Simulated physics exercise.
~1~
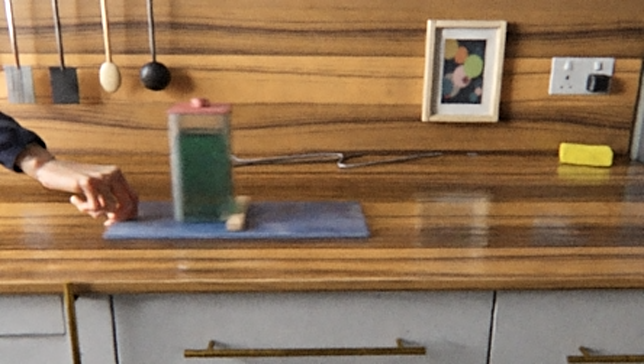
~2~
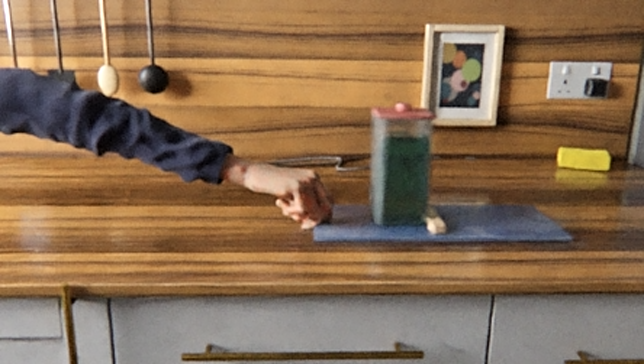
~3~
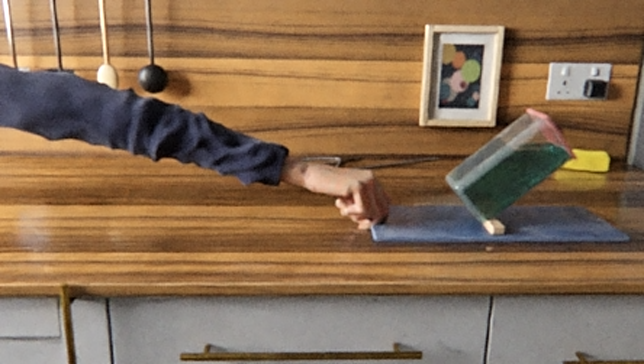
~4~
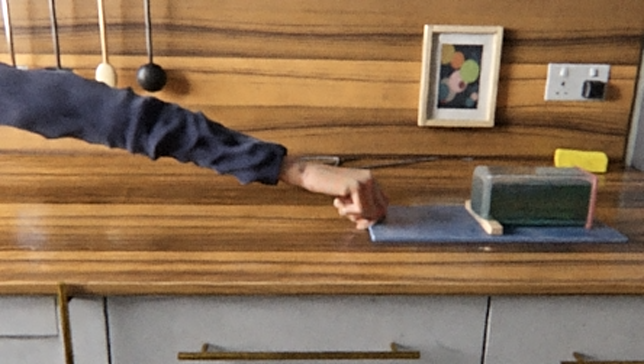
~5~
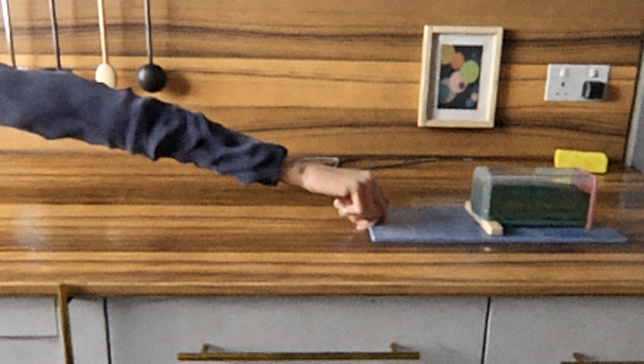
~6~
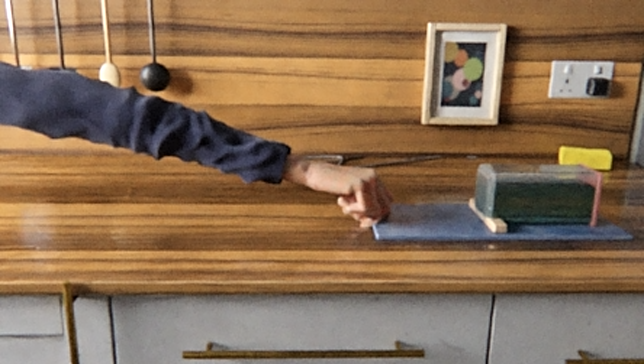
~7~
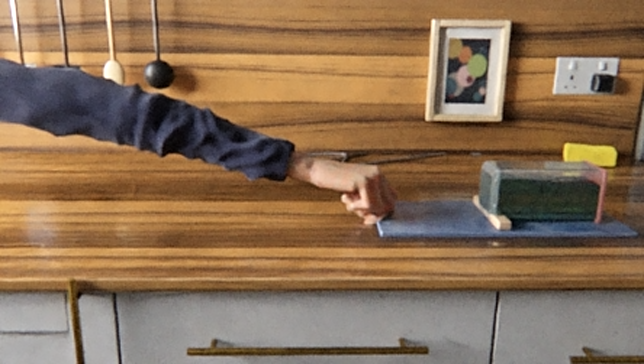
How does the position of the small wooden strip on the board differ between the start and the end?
At the start the strip is left of the middle of the counter. At the end it is well over to the right, roughly below the artwork on the wall.
